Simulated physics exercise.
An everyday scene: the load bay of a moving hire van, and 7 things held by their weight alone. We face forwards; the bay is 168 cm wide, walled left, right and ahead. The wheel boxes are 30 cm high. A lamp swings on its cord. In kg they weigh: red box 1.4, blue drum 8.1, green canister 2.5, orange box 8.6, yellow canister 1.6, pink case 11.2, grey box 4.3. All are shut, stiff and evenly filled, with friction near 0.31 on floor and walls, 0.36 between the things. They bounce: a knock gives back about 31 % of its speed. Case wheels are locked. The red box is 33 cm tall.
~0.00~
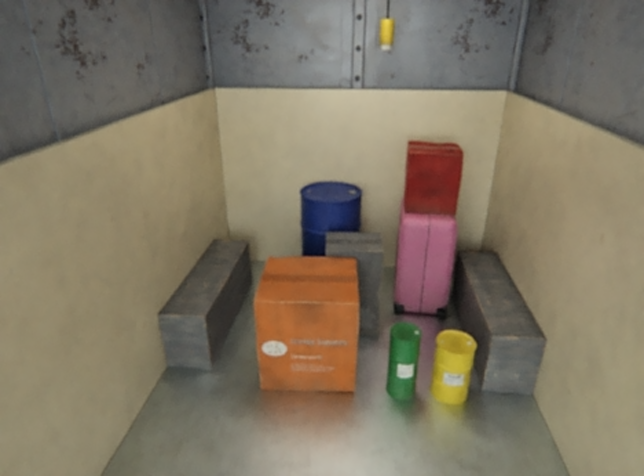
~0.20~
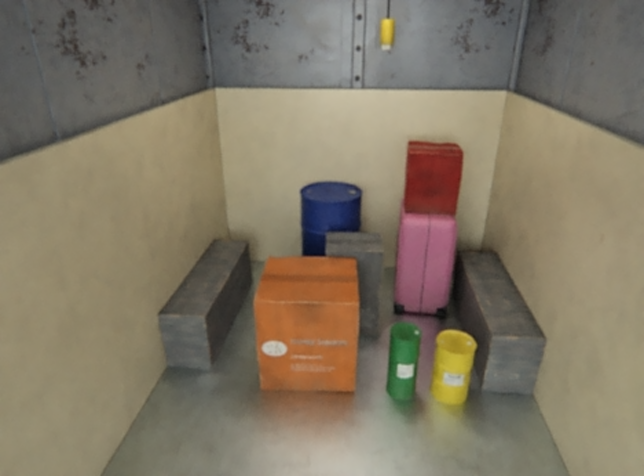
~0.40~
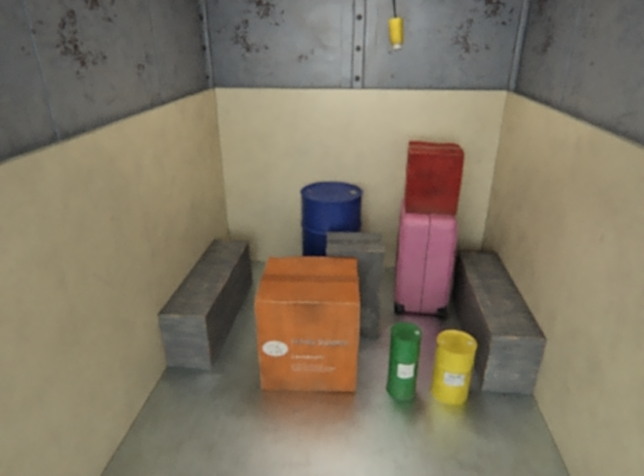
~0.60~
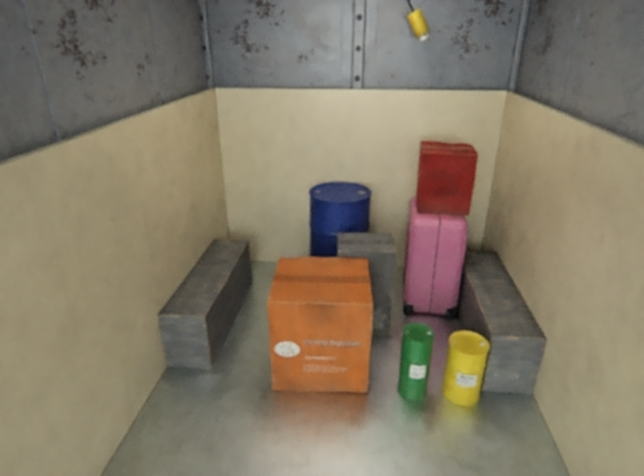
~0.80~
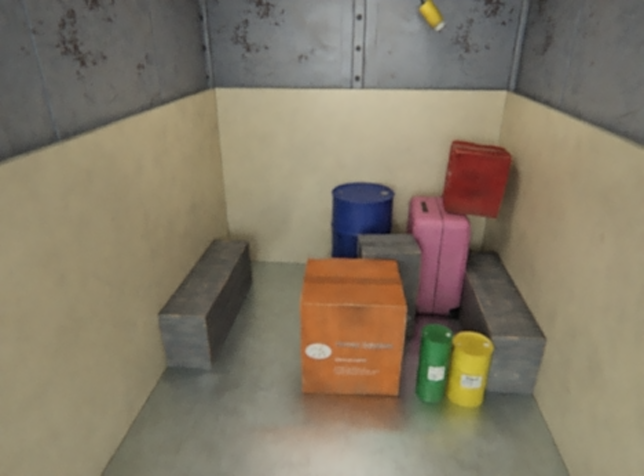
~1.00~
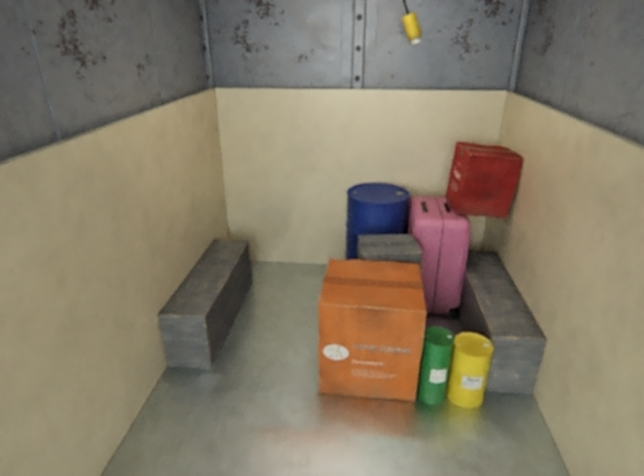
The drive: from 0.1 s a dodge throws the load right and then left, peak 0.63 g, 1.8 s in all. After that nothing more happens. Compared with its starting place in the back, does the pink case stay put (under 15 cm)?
The pink case ends elsewhere.
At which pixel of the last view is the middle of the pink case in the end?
At about (368, 252).
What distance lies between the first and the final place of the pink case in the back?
About 32 cm.
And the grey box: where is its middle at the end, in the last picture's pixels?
Around (316, 283).
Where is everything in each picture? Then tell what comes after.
The first picture shows no push; pink case (423, 254); red box (432, 177).
The second picture shows push 0.14 g right; green canister (403, 361); orange box (310, 321).
The third picture shows push 0.42 g right; yellow canister (453, 367); grey box (353, 283).
The fourth picture shows push 0.56 g right; red box (444, 178) shifted 7 cm; blue drum (339, 238) shifted 5 cm.
The fifth picture shows push 0.28 g right; red box (474, 179) at 4° to upright; green canister (433, 364) shifted 13 cm.
The sixth picture shows no push; pink case (433, 255) shifted 6 cm; yellow canister (469, 370) shifted 7 cm.
Around 1.60 s, push 0.42 g left; pink case shifted 6 cm near (413, 254); red box at 22° to upright; blue drum shifted 16 cm.
Around 1.70 s, push 0.28 g left; pink case shifted 13 cm near (400, 253); red box at 38° to upright; yellow canister shifted 12 cm.
Around 1.80 s, push 0.14 g left; red box now down from where it sat; pink case shifted 21 cm near (386, 253); yellow canister shifted 18 cm.
Around 2.00 s, no push; pink case shifted 31 cm near (370, 252); yellow canister shifted 27 cm; green canister shifted 21 cm.
Finally (3.3 s), down from where it sat, red box; not toppled but over 15 cm from the start, green canister, yellow canister, pink case and grey box; the other 2 still in place (within 15 cm). In the last view, pink case near (368, 252).
